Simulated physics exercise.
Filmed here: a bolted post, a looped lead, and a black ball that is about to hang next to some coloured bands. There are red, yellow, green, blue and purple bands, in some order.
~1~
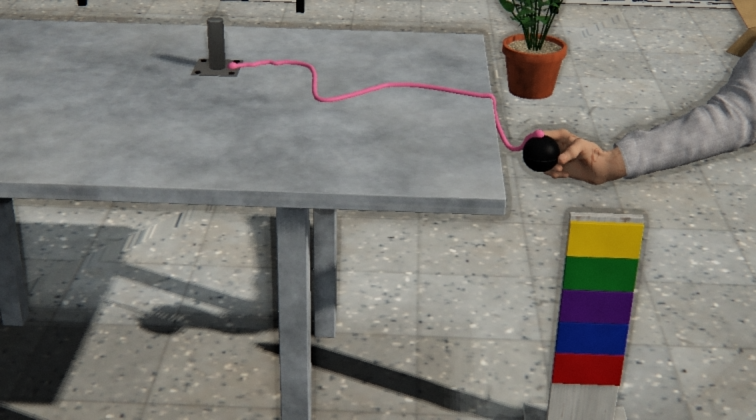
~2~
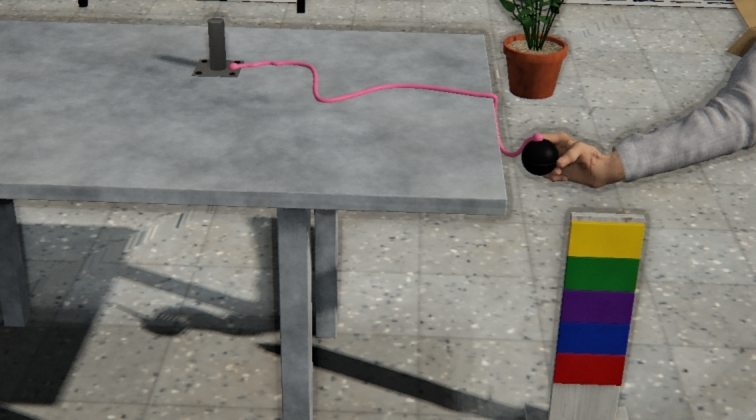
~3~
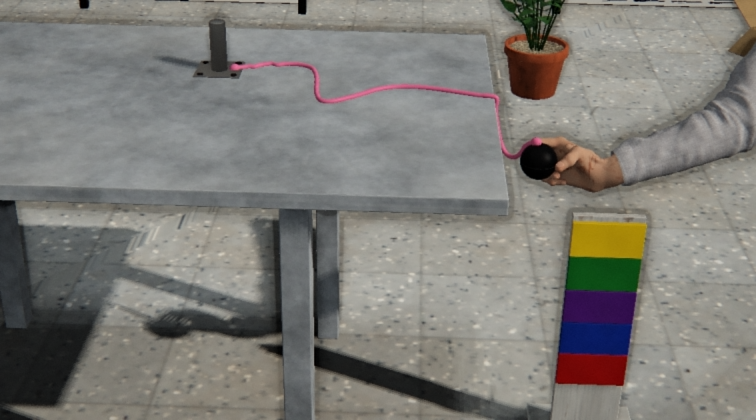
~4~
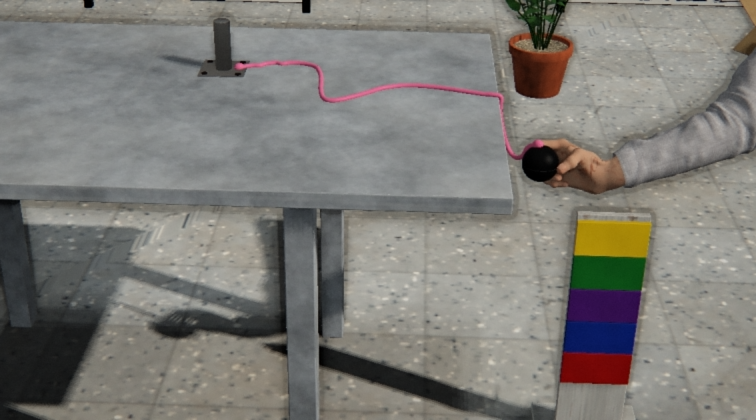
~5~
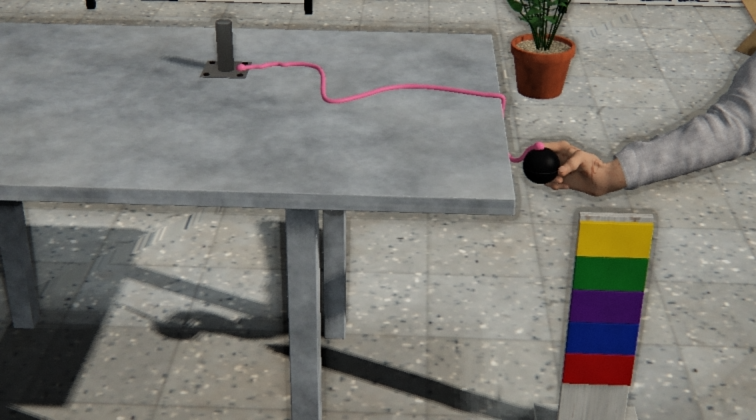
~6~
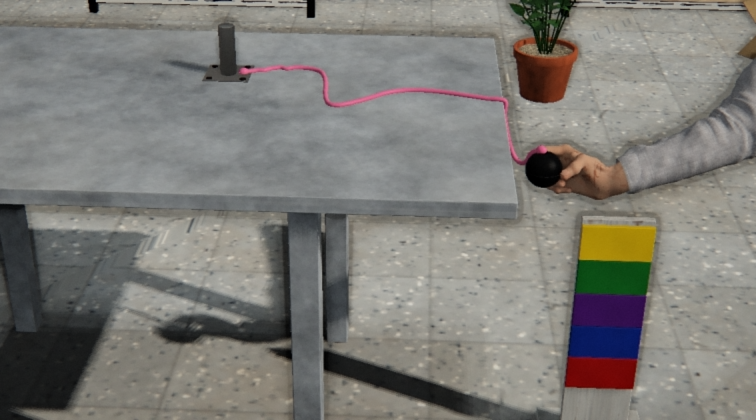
A hand held a black ball just off the right edge of a gray table, tied by a pink cord to a short post, and lowered it very slightly above a board of colored bands.
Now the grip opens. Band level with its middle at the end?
Purple band.
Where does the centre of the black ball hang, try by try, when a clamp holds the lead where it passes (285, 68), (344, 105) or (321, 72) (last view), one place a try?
In order of the tries: About (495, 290), about (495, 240), about (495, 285).
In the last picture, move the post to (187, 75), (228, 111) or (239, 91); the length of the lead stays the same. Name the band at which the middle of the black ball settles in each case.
Green, blue, blue.
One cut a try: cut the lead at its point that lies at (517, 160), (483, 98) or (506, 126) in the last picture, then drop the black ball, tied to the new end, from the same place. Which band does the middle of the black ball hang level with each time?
Green; above them all; yellow.
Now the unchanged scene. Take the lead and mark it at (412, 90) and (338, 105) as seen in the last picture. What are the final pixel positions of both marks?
Point one: (502, 107); point two: (418, 94).
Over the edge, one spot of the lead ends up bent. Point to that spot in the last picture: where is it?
(412, 90).
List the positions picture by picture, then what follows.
Black ball (541, 153); yellow (605, 241); green (601, 275); purple (596, 308); blue (592, 340); red (588, 370), in the first picture.
Black ball (540, 157); lead through (271, 63) (315, 81) (346, 97) (422, 87) (494, 113), in the second picture.
Black ball (539, 161), in the third picture.
Black ball (540, 163); lead through (276, 63) (321, 81) (351, 97) (428, 87) (500, 112), in the fourth picture.
Black ball (541, 166), in the fifth picture.
Black ball (544, 169); lead through (281, 68) (325, 85) (356, 102) (432, 91) (505, 116), in the sixth picture.
Soon after, ball near (530, 281); level with green.
After that, ball near (475, 287); level with purple.
And then, ball near (501, 296); level with purple.
In the end, ball near (492, 296); level with purple. Its centre hangs level with the purple band.
